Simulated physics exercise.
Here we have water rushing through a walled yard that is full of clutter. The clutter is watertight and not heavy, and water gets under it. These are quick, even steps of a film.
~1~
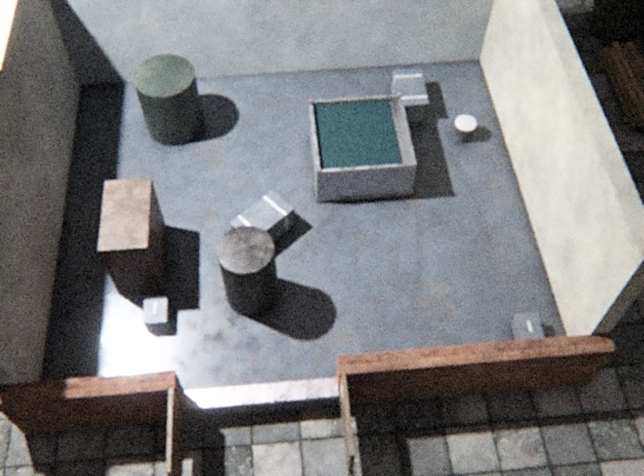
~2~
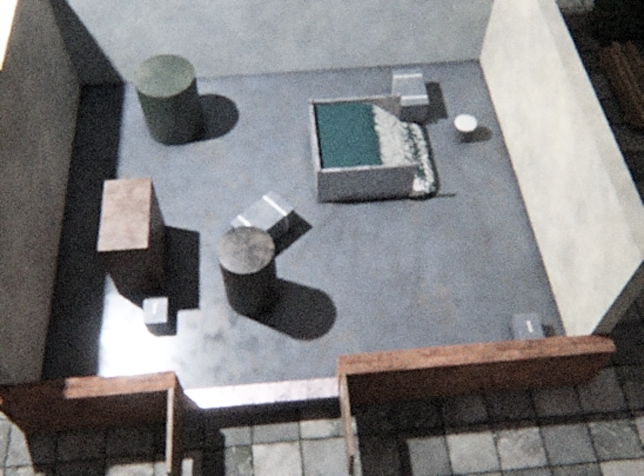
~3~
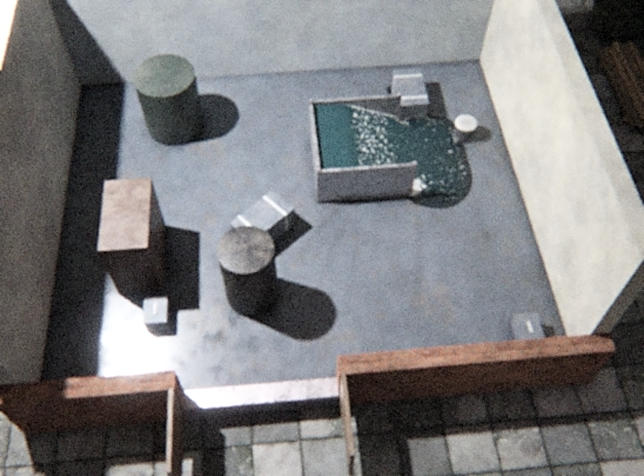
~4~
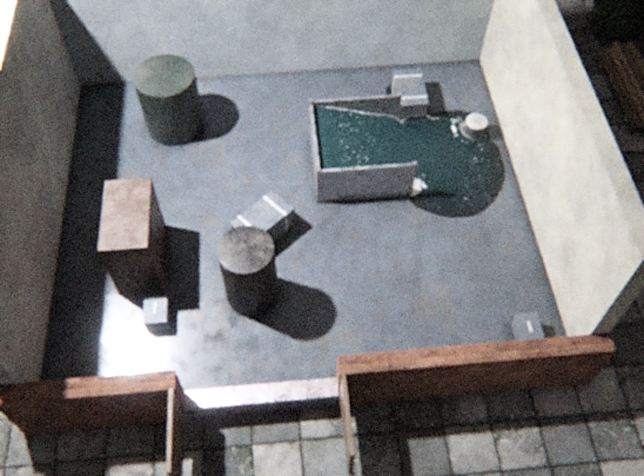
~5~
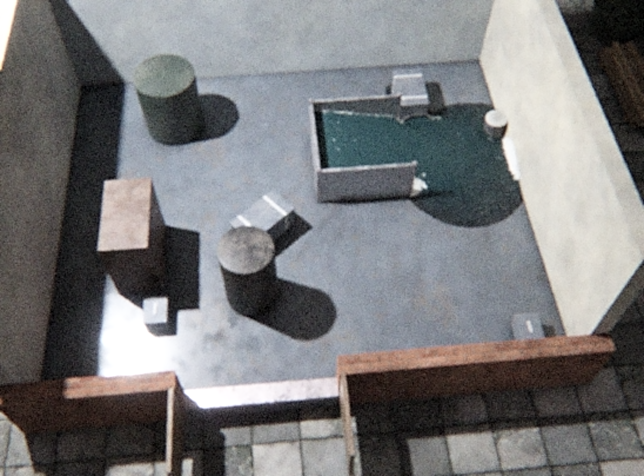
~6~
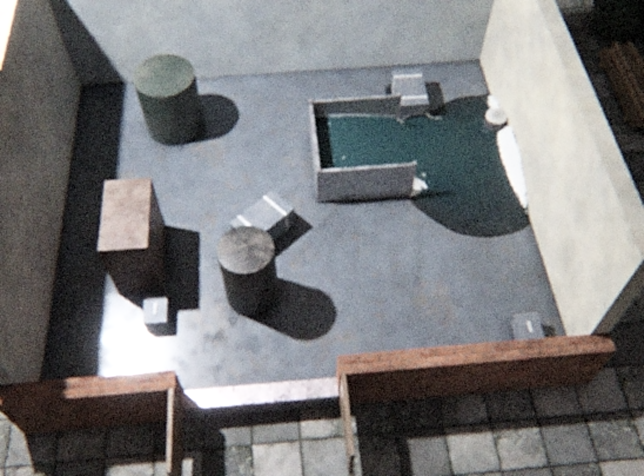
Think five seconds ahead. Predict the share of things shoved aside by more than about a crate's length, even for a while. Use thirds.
That comes to from one to two thirds.
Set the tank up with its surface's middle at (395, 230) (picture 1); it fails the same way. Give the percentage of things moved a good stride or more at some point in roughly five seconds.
Some 40 per cent.
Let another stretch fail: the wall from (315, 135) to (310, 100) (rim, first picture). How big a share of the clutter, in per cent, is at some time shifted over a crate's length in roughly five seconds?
Near 0 in a hundred.
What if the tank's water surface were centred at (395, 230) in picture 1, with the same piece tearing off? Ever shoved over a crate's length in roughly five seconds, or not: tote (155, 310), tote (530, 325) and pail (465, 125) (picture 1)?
In turn: Less than that, yes, moved that far.
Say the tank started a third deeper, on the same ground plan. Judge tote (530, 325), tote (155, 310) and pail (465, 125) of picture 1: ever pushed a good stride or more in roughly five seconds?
One after the other: Shifted that much, not that far, moved that far.
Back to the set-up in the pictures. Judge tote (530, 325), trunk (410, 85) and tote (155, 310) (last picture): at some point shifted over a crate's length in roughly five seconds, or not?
In that order: Pushed that far, less than that, less than that.
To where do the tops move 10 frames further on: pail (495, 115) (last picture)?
Around (403, 58).
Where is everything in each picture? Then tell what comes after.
A pail at (466, 123) rests on the ground; a tote at (155, 309), on the bottom; 0 of 5 have shifted, in the first picture.
A pail at (466, 123) rests on the ground; a tote at (155, 309), on the bottom; 0 of 5 have shifted, in the second picture.
A pail at (466, 123), on the bottom; a tote at (155, 309) rests on the ground; 0 of 5 have shifted, in the third picture.
A pail at (477, 121) rests on the ground, close to its start; a tote at (155, 309) rests on the ground; 1 of 5 have shifted, in the fourth picture.
A pail at (497, 118) rests on the ground, a stride from its start; a tote at (155, 309) rests on the ground; 1 of 5 have shifted, in the fifth picture.
A pail at (497, 115) floats, a stride from its start; a tote at (155, 309), on the bottom; 1 of 5 have shifted, in the sixth picture.
A moment on, 1 of 5 are well off their spots; 1 afloat.
Next, 1 of 5 are well off their spots; 0 afloat.
Later, 2 of 5 are well off their spots; 0 afloat.
In the end, 2 of 5 are well off their spots, and 2 have been at some point; 0 afloat.
